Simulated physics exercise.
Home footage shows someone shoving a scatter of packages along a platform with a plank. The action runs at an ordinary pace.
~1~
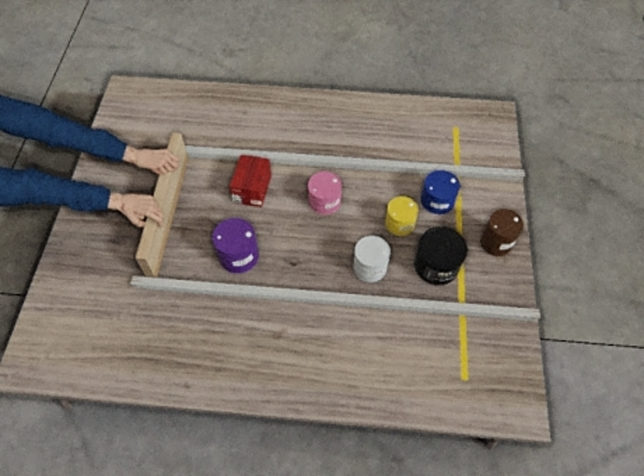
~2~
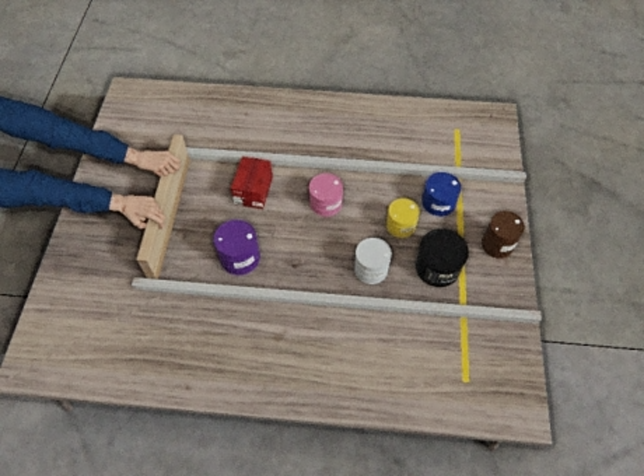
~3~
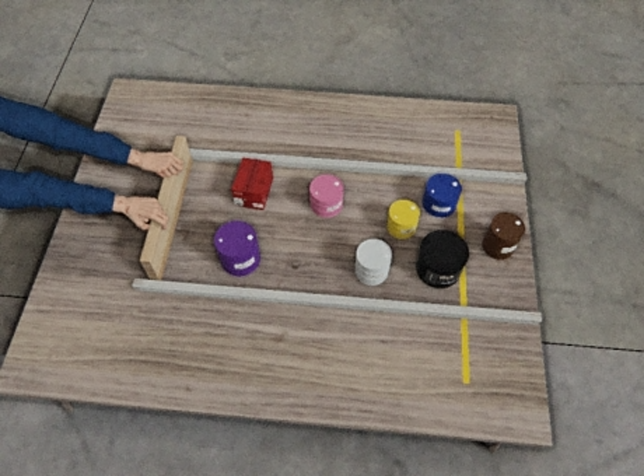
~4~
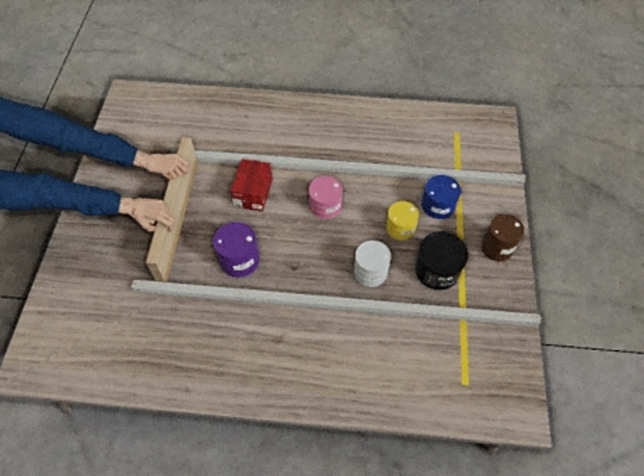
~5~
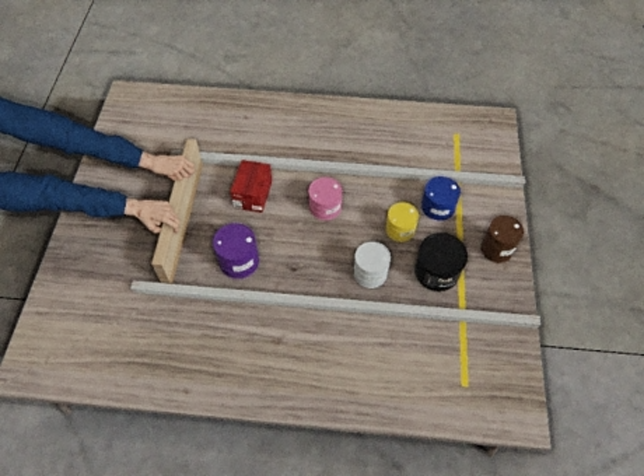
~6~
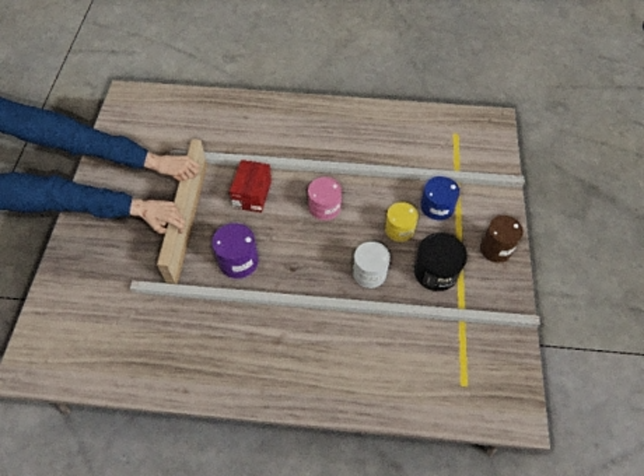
The clip opens on a wooden platform where two blue-sleeved hands grip a plank at the left, with a red parcel and several coloured canisters scattered between two pale rails. The hands slide the plank slightly rightward, narrowing the gap to the purple canister and red parcel, while the items stay in place.
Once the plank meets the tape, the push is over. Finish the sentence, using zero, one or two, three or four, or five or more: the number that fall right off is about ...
The number that fall right off is about one or two.
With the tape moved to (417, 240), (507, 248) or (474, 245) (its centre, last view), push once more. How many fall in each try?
0, 5, 2.
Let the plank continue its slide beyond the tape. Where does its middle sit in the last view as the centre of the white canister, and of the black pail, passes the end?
Approx. (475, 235) for the first, approx. (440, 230) for the second.
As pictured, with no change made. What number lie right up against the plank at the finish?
At rest, 3 are in contact.
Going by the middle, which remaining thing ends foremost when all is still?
It would be the white canister.
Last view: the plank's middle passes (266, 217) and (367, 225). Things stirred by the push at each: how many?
Moved so far: 2, later 7.
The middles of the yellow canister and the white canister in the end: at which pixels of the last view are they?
Roughly (476, 234) for the first and roughly (522, 294) for the second.
Soon after, none off yet; brown canister at rest near (501, 239); blue canister at rest near (440, 198); black pail at rest near (439, 263).
Then, none off yet; brown canister at rest near (501, 239); blue canister moved a little near (450, 198); black pail moved a little near (464, 263).
At rest, the number that fall off is one or two; fallen, black pail and blue canister.
